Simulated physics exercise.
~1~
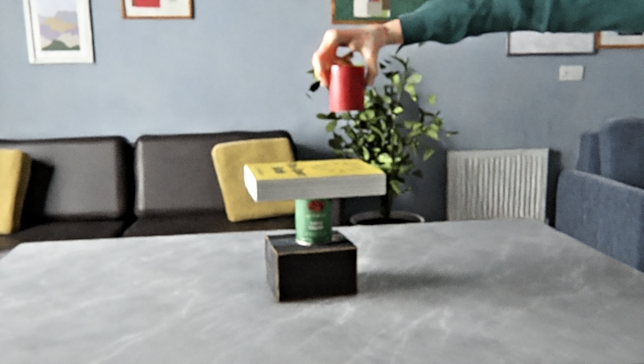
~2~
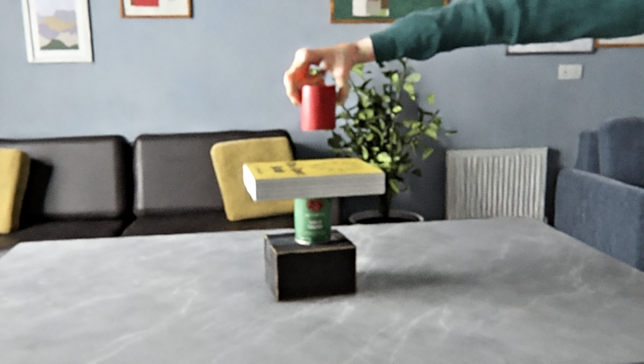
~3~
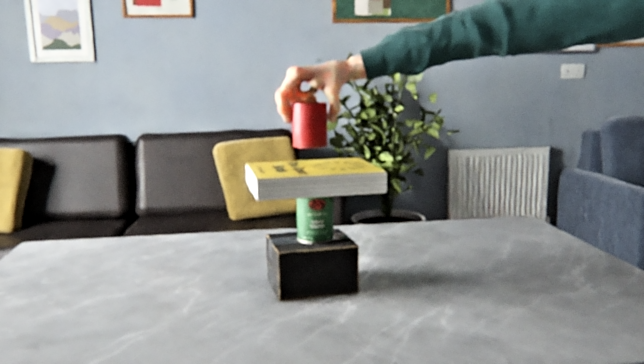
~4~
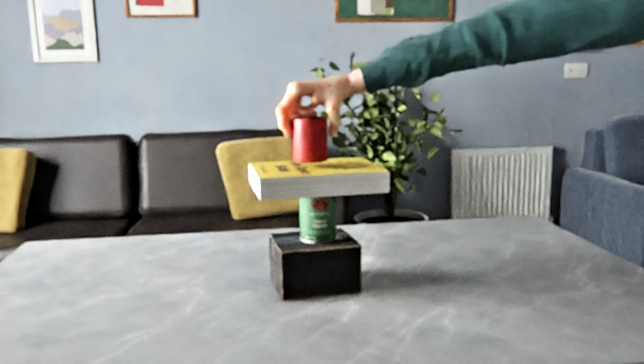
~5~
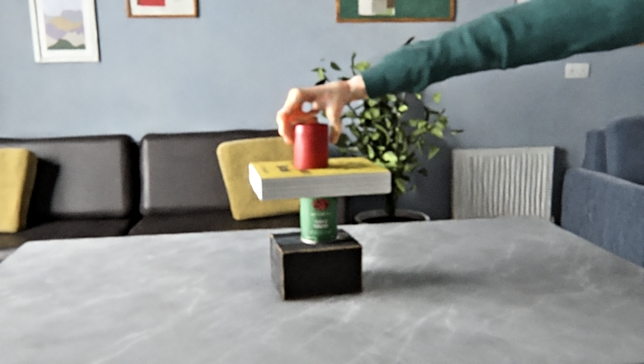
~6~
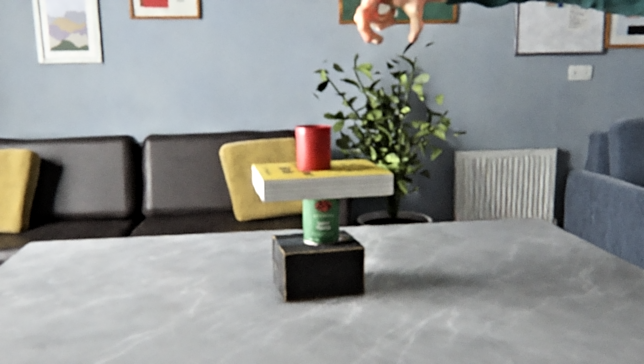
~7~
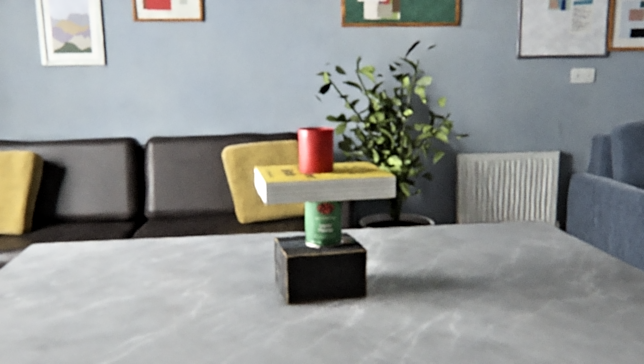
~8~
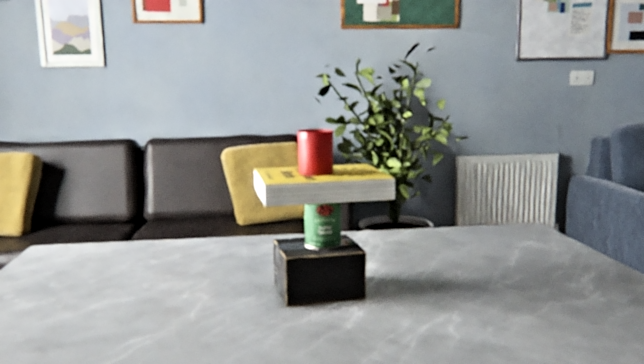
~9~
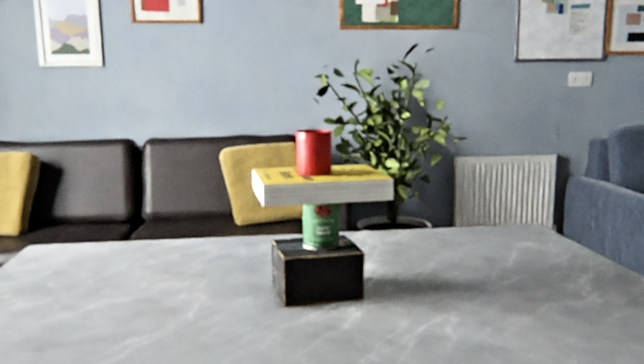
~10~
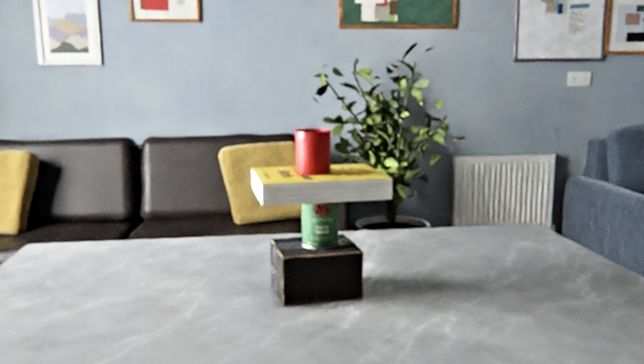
In a lounge with blue-grey walls, a slightly swaying view looks across a grey marbled table toward dark sofas with yellow cushions, a leafy plant and a white radiator. Near the middle of the table, a black box supports a green tin, with a thick yellow book lying flat across the top. A hand in a green sleeve reaches in from the right, carrying a red cup left and down over the book. It lowers the cup onto the book, lets go and draws back out of view. The pile stays standing, with the cup resting on top.
